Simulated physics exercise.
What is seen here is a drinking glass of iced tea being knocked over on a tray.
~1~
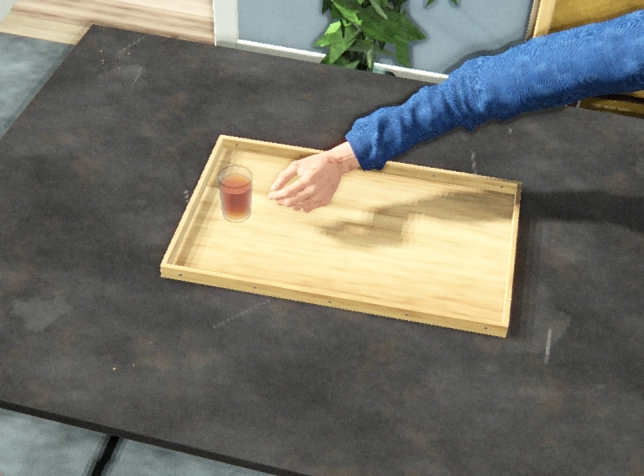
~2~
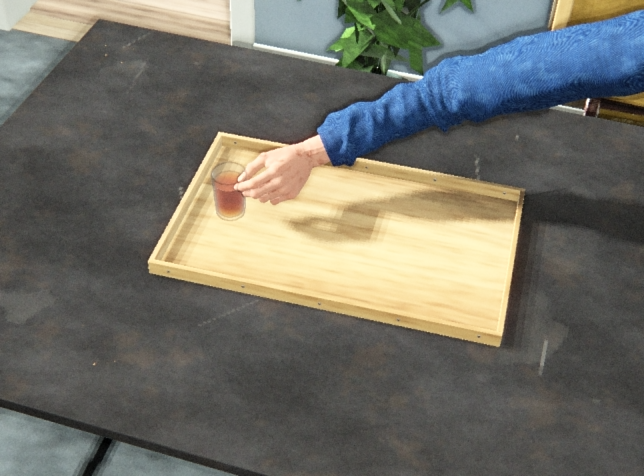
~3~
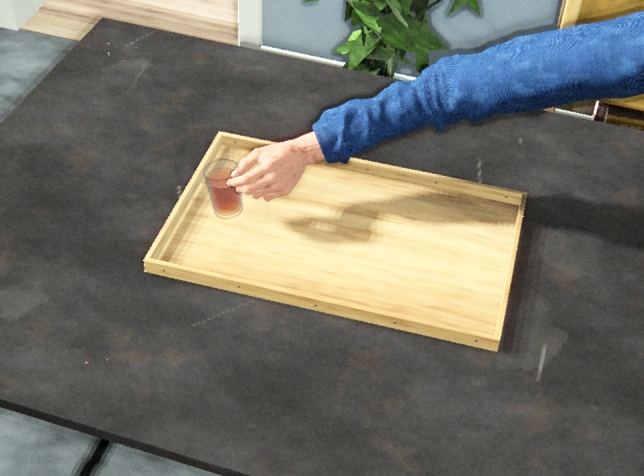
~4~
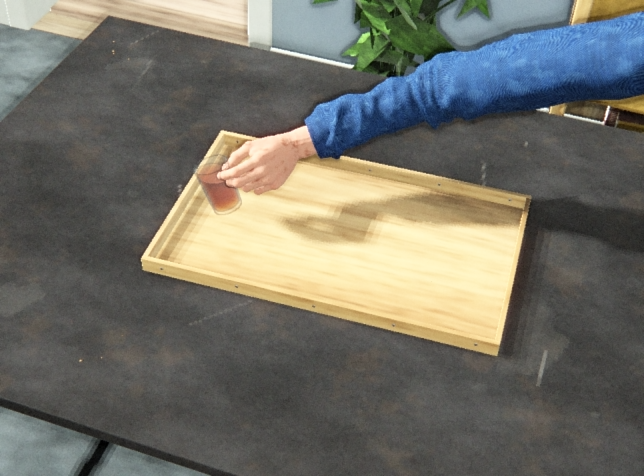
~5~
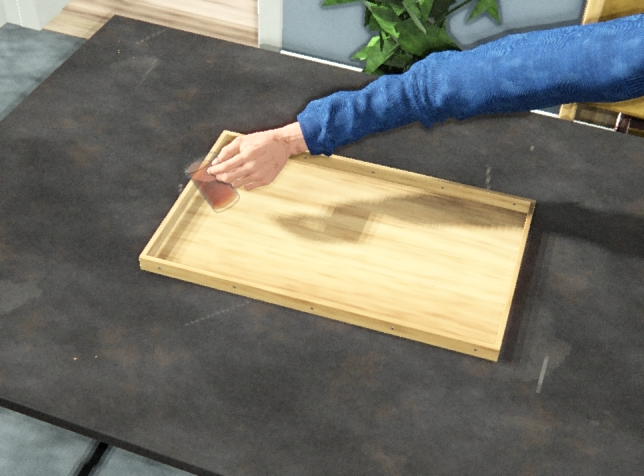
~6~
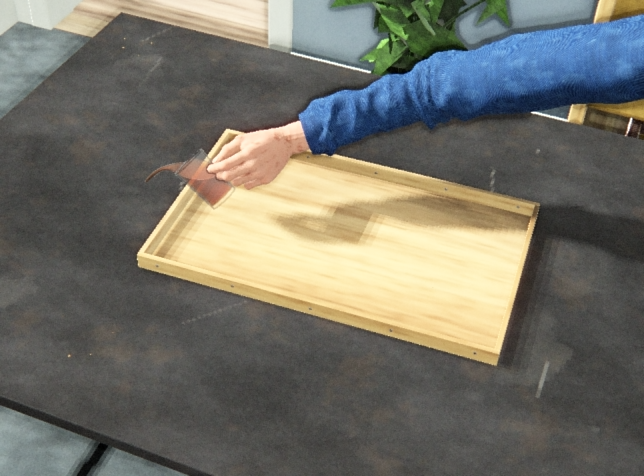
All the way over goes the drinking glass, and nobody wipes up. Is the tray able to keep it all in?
No. I'd say the spill will reach past the tray.
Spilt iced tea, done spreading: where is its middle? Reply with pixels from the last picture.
Resting centre: About (57, 153).
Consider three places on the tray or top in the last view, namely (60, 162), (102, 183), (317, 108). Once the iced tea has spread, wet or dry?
The first is wet; the next soaked; the last untouched.
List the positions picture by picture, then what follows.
In the first frame, it stands upright; drinking glass (236, 194) about three quarters full; tray (326, 291).
The second frame shows fingers against its side; drinking glass about three quarters full, surface at (229, 181).
The third frame shows fingers against its side; drinking glass (225, 188) about three quarters full.
The fourth frame shows fingers against its side; drinking glass about three quarters full, surface at (214, 174); tray (311, 295).
The fifth frame shows fingers against its side; drinking glass (213, 182) tipped 30°.
In the sixth frame, it is falling; drinking glass (205, 179) tipped 50°.
A moment on, the drinking glass lies across the rim; the puddle covers about as much as a plate; it spreads outside the tray.
Further on, the puddle covers about as much as a tray; it spreads outside the tray.
When it is over, the puddle covers about as much as a tray; it spreads outside the tray.
